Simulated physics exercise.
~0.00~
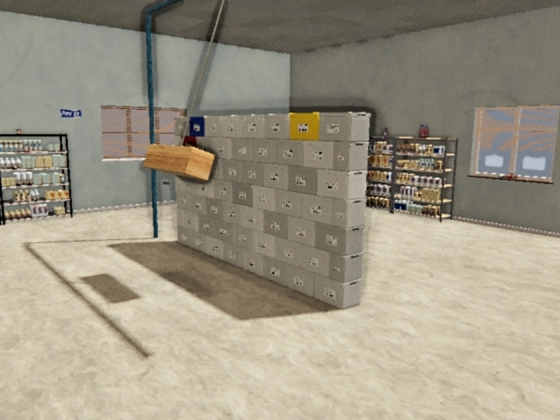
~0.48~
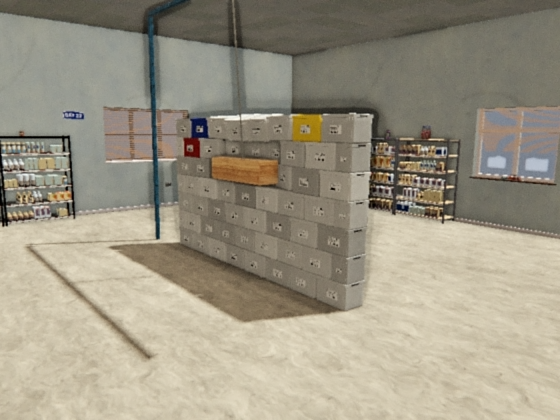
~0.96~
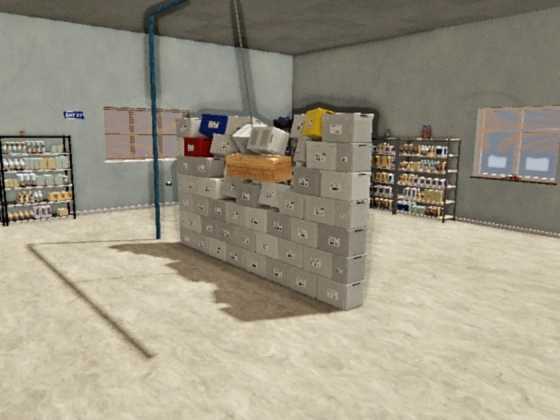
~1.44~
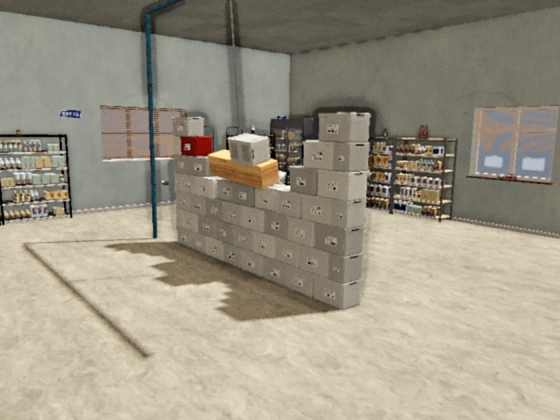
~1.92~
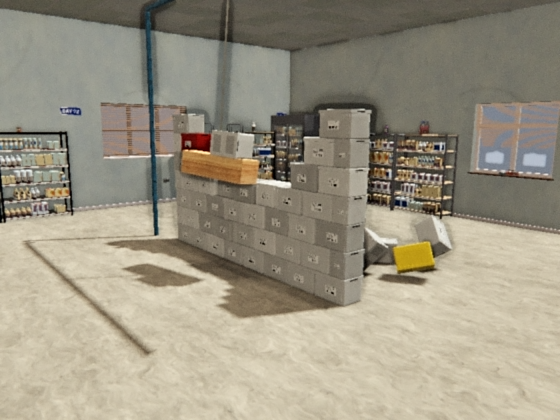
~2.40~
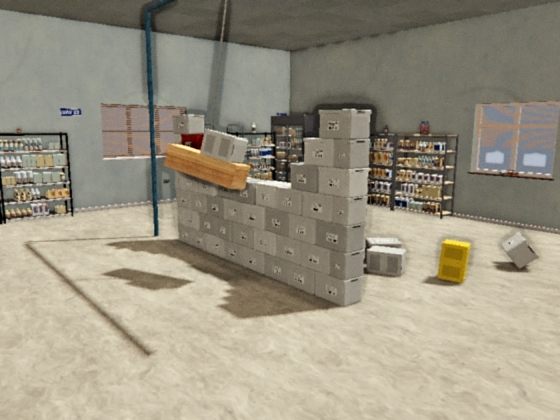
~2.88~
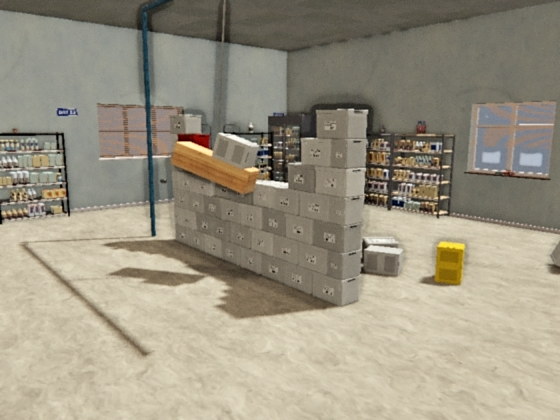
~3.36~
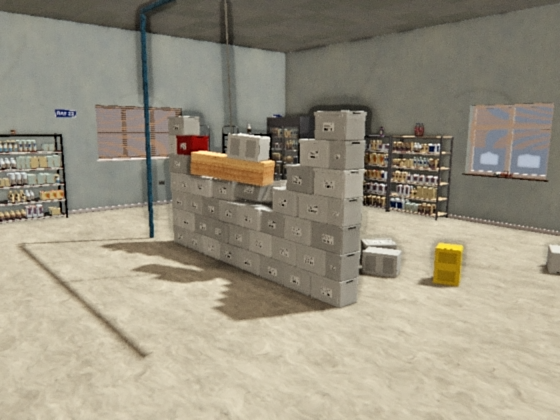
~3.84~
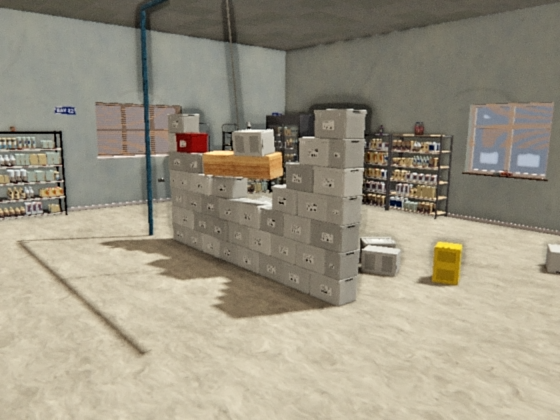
In a bare room with stocked shelves, a hanging wooden beam swung into a wall of stacked grey boxes, knocking the blue and yellow ones off the back, then rocked gently over the gap while the red one stayed put.
